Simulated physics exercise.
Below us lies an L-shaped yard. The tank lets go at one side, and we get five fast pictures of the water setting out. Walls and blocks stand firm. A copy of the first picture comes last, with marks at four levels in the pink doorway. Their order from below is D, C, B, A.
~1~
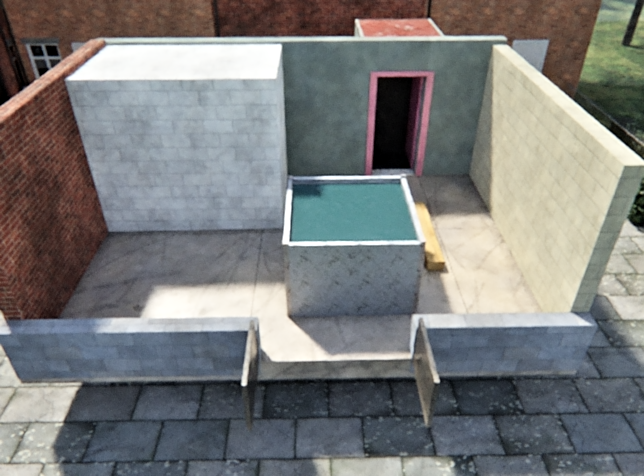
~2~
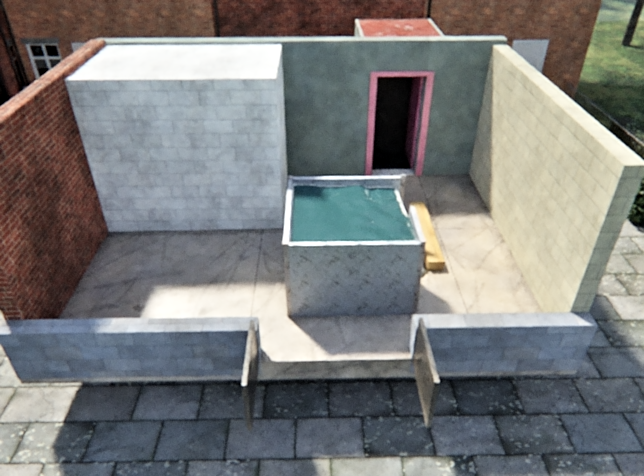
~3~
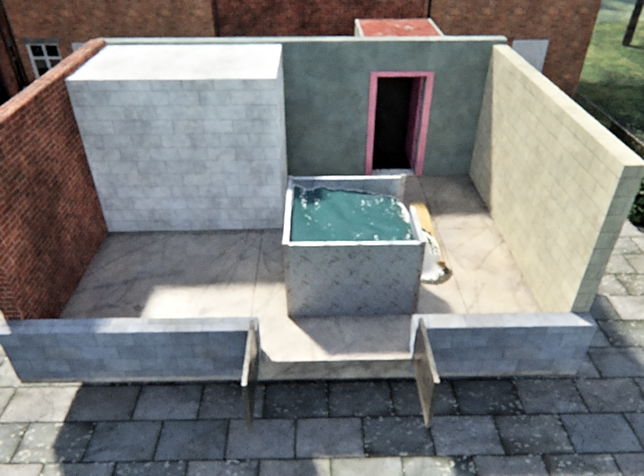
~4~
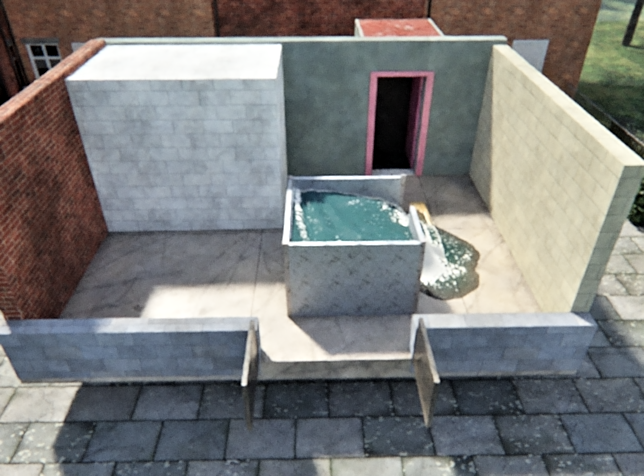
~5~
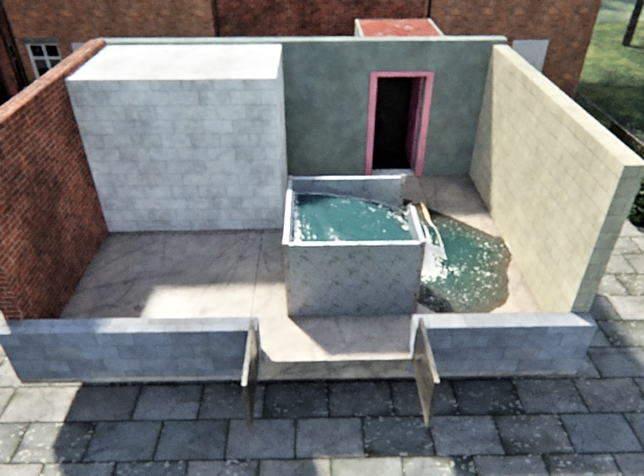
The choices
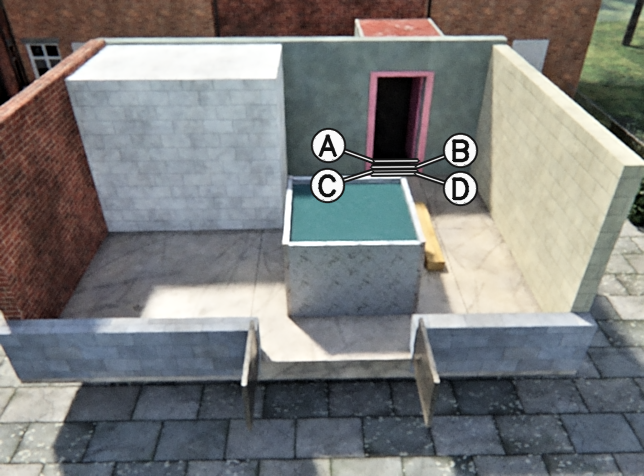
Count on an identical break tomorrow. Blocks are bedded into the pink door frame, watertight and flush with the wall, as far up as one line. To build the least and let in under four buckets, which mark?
Take B.
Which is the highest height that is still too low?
The answer is C.
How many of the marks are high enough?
Two of the four.
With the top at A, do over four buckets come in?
No, not at all.
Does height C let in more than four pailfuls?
Yes.
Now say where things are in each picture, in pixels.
Water in the tank at rest, its middle at (350, 212); foot of the pink doorway at (393, 176); open gate at (336, 312).
Water covers 1 % of the ground, its front hidden from here.
Water covers 3 % of the ground and shows as far out as (446, 274).
Water covers 8 % of the ground and shows as far out as (464, 290).
Water covers 16 % of the ground and shows as far out as (505, 243).
On the marked copy, A at (395, 161); B at (394, 166); C at (394, 171); D at (393, 173); from the bottom up D, C, B, A.
If A is chosen, nothing gets over.
If B is chosen, a bucket or two gets in.
If C is chosen, some 15 bucketfuls get in.
If D is chosen, dozens of bucketfuls pour in.
